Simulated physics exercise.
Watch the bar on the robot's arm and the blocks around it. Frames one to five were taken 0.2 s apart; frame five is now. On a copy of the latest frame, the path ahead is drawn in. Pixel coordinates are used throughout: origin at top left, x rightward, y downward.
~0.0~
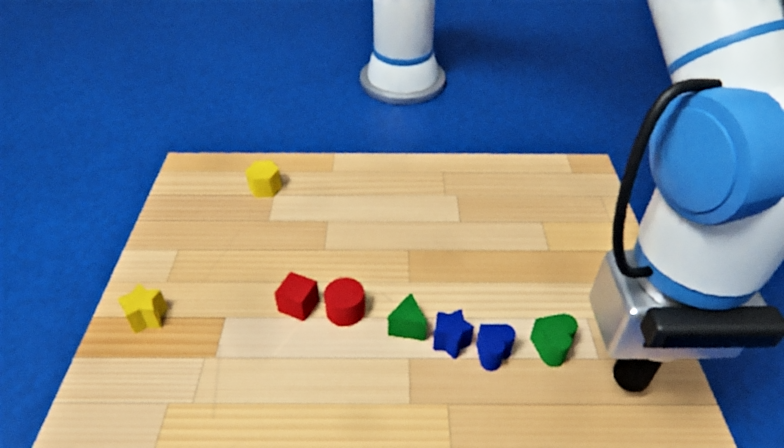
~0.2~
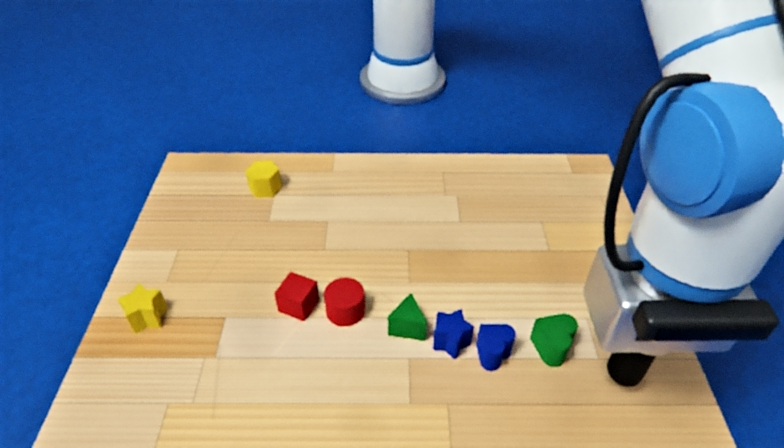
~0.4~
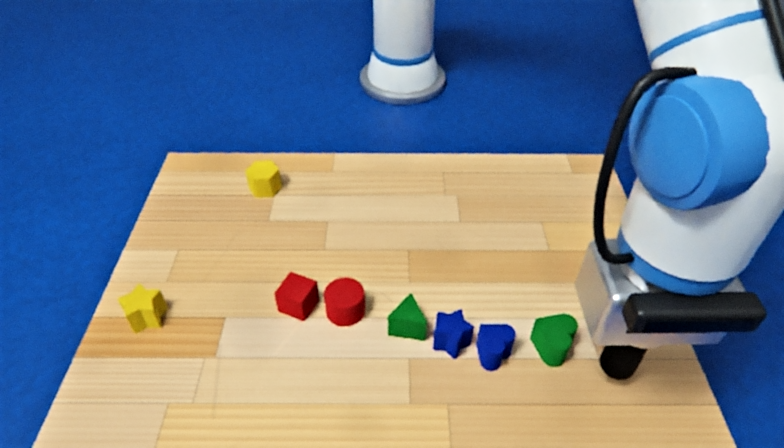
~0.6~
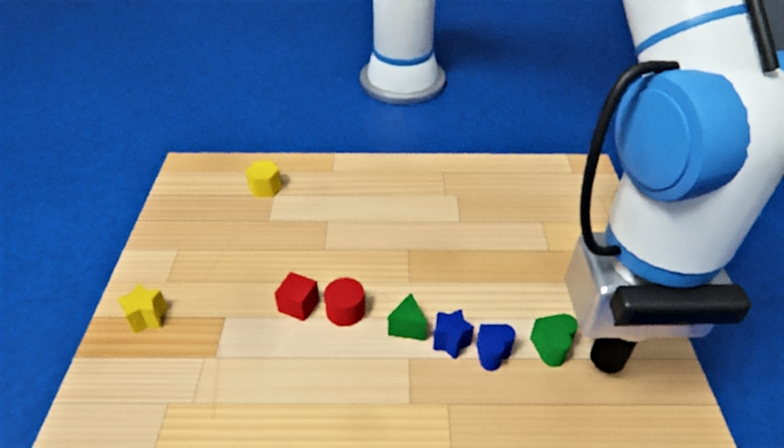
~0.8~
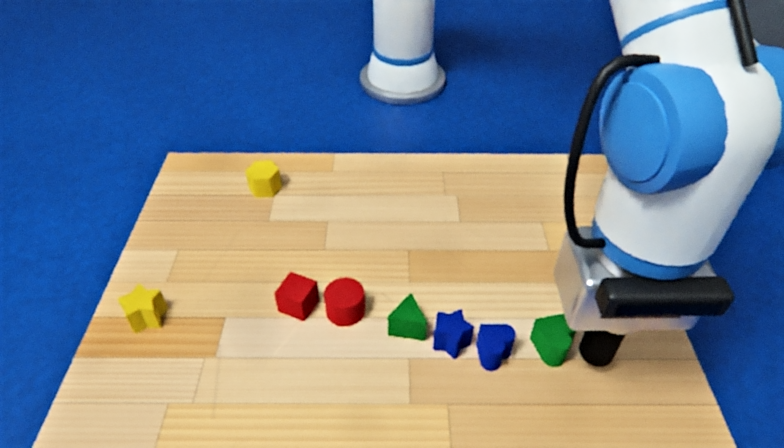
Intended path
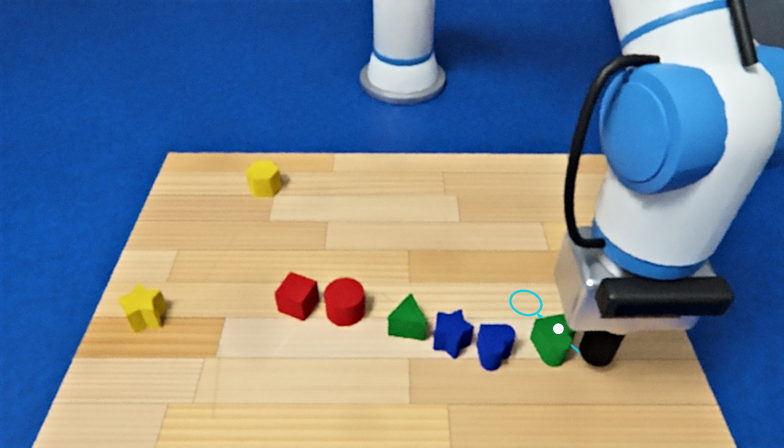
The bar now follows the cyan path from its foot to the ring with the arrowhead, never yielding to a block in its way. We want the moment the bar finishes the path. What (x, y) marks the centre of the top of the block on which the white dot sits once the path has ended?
Located at (525, 312).
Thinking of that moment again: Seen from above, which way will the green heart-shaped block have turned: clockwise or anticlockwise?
That block twists counter-clockwise.
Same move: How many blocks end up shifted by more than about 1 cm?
One.
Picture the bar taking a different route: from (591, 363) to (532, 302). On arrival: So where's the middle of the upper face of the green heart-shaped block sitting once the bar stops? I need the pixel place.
It comes to (534, 315).
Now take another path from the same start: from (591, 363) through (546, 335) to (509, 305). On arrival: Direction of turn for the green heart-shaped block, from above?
It makes a counterclockwise turn.
The line goes straight from (591, 363) to (526, 303); the dot is on the green heart-shaped block.
What follows on the original path. Halfway along, bar (559, 322); green heart-shaped block (534, 318), turned 45° anticlockwise.
At the end, bar (528, 293); blue heart-shaped block unmoved; green heart-shaped block (525, 312), turned 75° anticlockwise.
